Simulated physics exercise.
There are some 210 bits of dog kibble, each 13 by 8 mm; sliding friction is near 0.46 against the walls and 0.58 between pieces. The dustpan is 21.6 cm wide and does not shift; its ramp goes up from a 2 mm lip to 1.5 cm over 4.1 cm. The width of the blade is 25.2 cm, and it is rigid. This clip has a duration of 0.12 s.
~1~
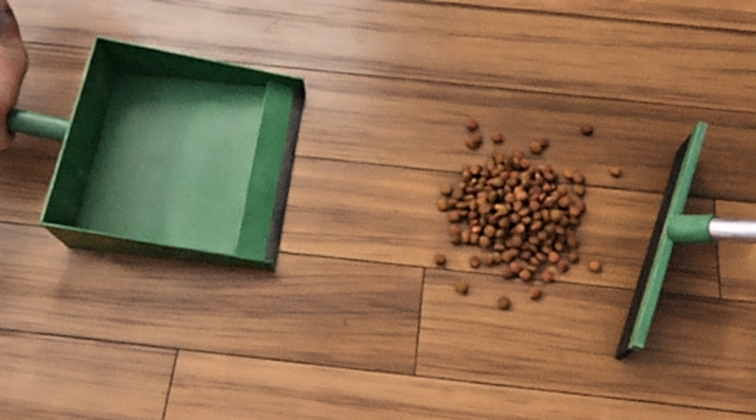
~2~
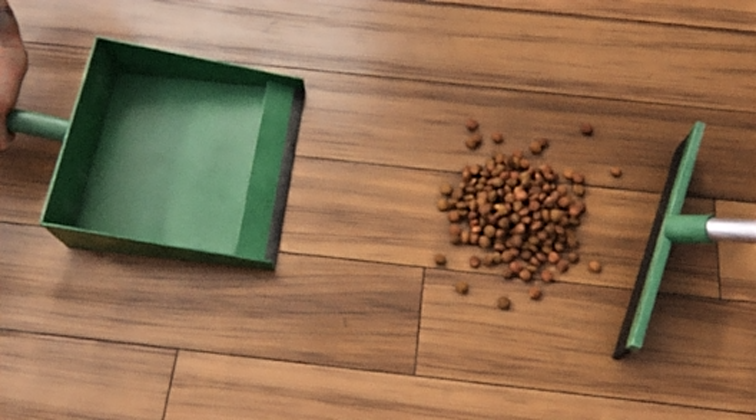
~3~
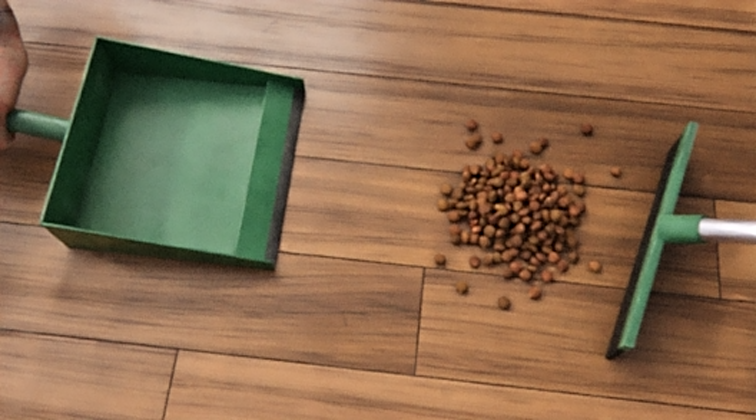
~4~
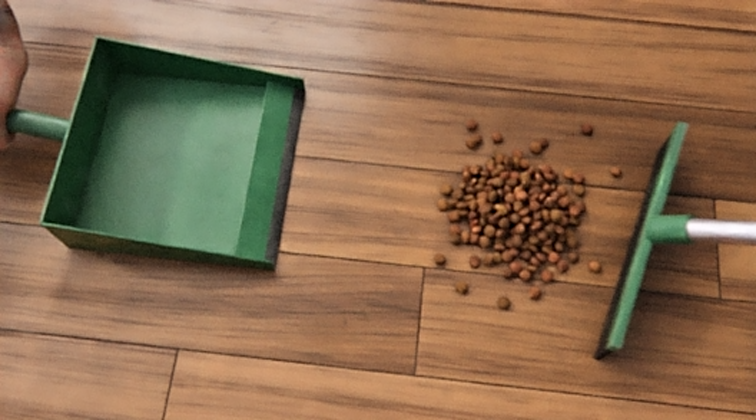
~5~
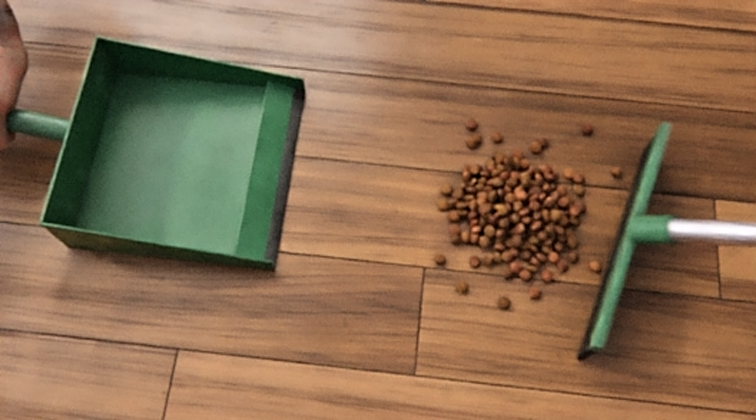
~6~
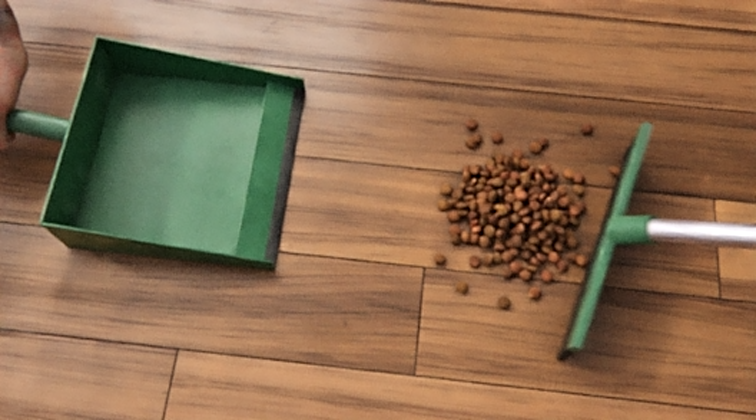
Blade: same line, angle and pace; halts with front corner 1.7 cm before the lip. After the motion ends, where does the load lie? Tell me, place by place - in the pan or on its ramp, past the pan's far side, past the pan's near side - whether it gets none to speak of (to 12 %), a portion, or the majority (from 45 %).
Pan: None to speak of; far side: None to speak of; near side: None to speak of.
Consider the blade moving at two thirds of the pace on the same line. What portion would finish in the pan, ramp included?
About 0 per cent.
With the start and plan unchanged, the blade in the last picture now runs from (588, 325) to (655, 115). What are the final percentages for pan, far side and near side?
The pan gets 20, the far side 25 and the near side 0.
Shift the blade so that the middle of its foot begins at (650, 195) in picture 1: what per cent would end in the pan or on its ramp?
15 per cent, roughly.
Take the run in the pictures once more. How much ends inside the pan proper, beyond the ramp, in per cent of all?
Estimate: Near 0 per cent of all.
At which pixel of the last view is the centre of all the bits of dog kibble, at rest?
Centre at rest, approx.: (319, 175) px.
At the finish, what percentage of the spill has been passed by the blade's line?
Roughly 20 per cent of it.
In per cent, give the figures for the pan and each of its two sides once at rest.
Well, the pan ends up with 5 percent, the far side with 5 percent, the near side with 5 percent.
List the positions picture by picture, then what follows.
The first picture shows blade from (636, 345) to (698, 131), moved 0.0 cm, 0 of the pieces shifted so far; middle of the pieces at (516, 204); pan at (174, 163).
The second picture shows blade from (633, 345) to (696, 131), moved 0.2 cm, 0 of the pieces shifted so far; middle of the pieces at (516, 204).
The third picture shows blade from (626, 345) to (689, 131), moved 0.9 cm, 0 of the pieces shifted so far; middle of the pieces at (516, 204).
The fourth picture shows blade from (613, 345) to (678, 131), moved 2.1 cm, 0 of the pieces shifted so far; middle of the pieces at (516, 204).
The fifth picture shows blade from (595, 346) to (662, 131), moved 3.8 cm, 0 of the pieces shifted so far; middle of the pieces at (516, 204).
The sixth picture shows blade from (574, 346) to (644, 131), moved 5.7 cm, 1 of the pieces shifted so far; middle of the pieces at (516, 204); pan at (174, 163).
Then, 0.17 s after the last picture, middle of the blade 19 cm from the lip; 0 % over the lip, far side 0 %, near side 0 %.
Then, 0.28 s after the last picture, middle of the blade 9 cm from the lip; 0 % over the lip, far side 0 %, near side 5 %.
Then, 0.53 s after the last picture, middle of the blade 5 cm from the lip; 10 % over the lip, far side 5 %, near side 5 %.
In the end, pan 5 %, far side 5 %, near side 5 %, in front of the lip or behind the blade 80 %.
